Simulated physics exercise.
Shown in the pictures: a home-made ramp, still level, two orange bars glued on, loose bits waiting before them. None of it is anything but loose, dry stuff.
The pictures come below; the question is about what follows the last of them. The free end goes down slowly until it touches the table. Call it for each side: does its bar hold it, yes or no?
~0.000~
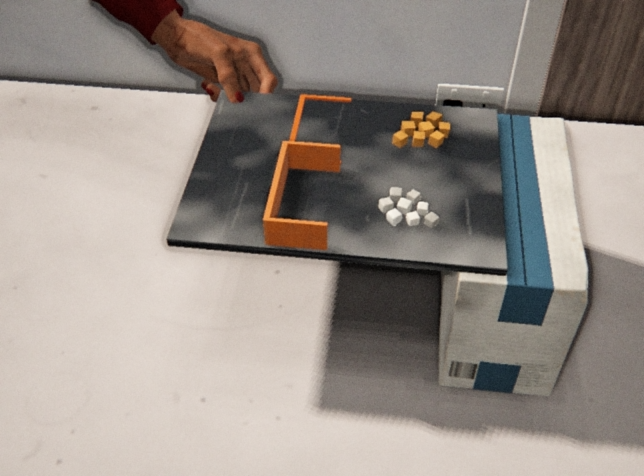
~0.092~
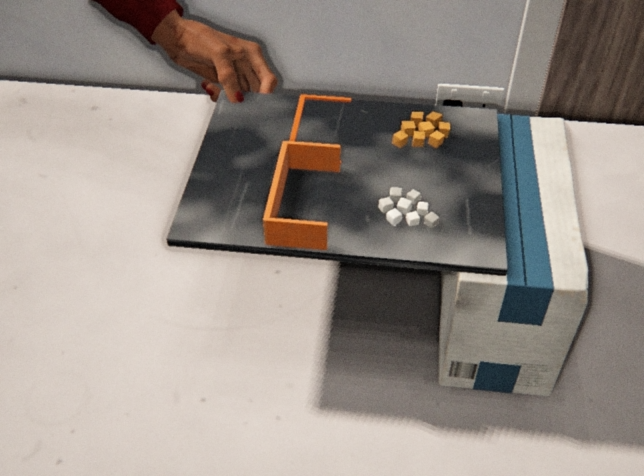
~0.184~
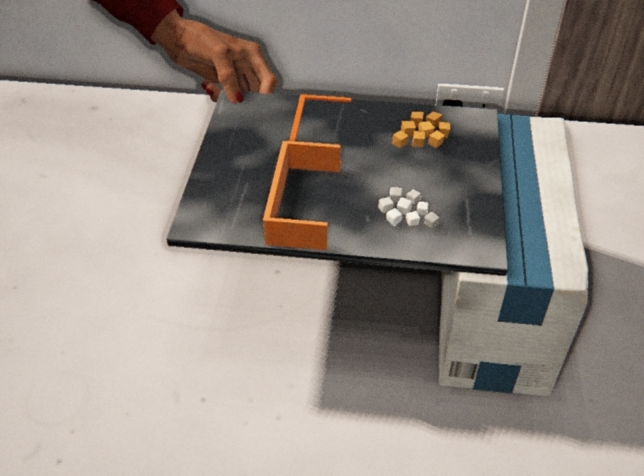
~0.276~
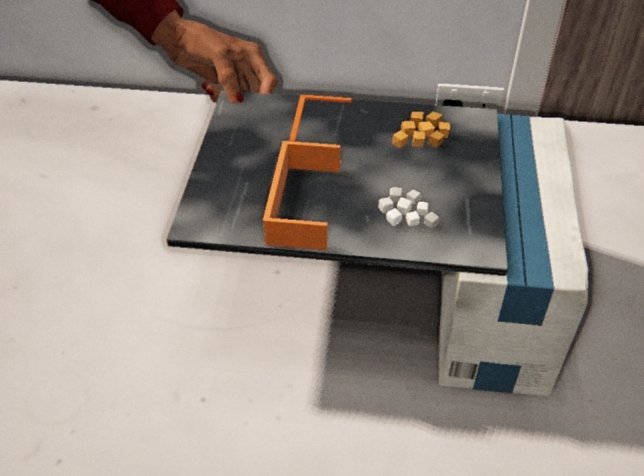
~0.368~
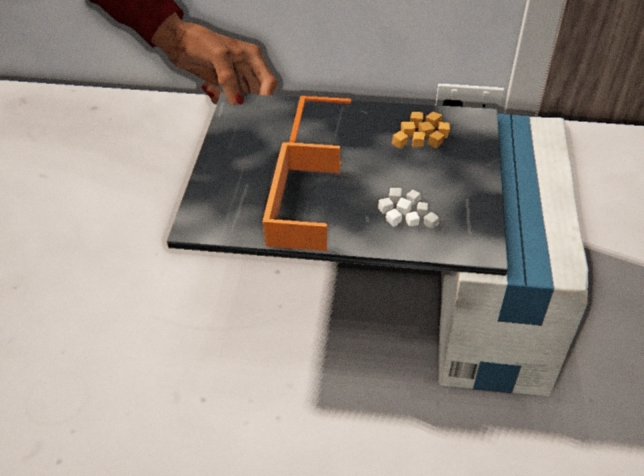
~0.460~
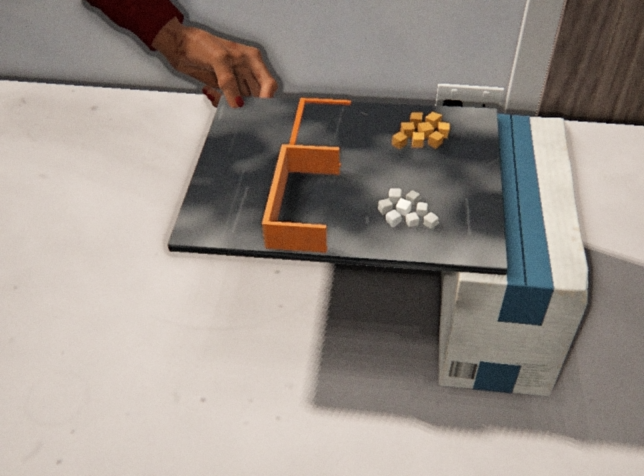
Nearer portion - yes, held; farther portion - no, it gets past.
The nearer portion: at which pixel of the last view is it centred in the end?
The middle comes to rest roughly at (326, 272).
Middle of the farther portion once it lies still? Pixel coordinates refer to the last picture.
Centre at rest, last frame: Approx. (203, 228) px.
Around 1.53 s, board sloping at 20°; nearer portion where it was; farther portion where it was.
Around 2.47 s, board sloping at 36°; nearer portion has reached its bar; farther portion all past its bar.
Around 3.28 s, board resting at 40°; nearer portion has reached its bar; farther portion all past its bar.
Finally (3.5 s), board resting at 40°; nearer portion gathered behind its bar; farther portion all past its bar.
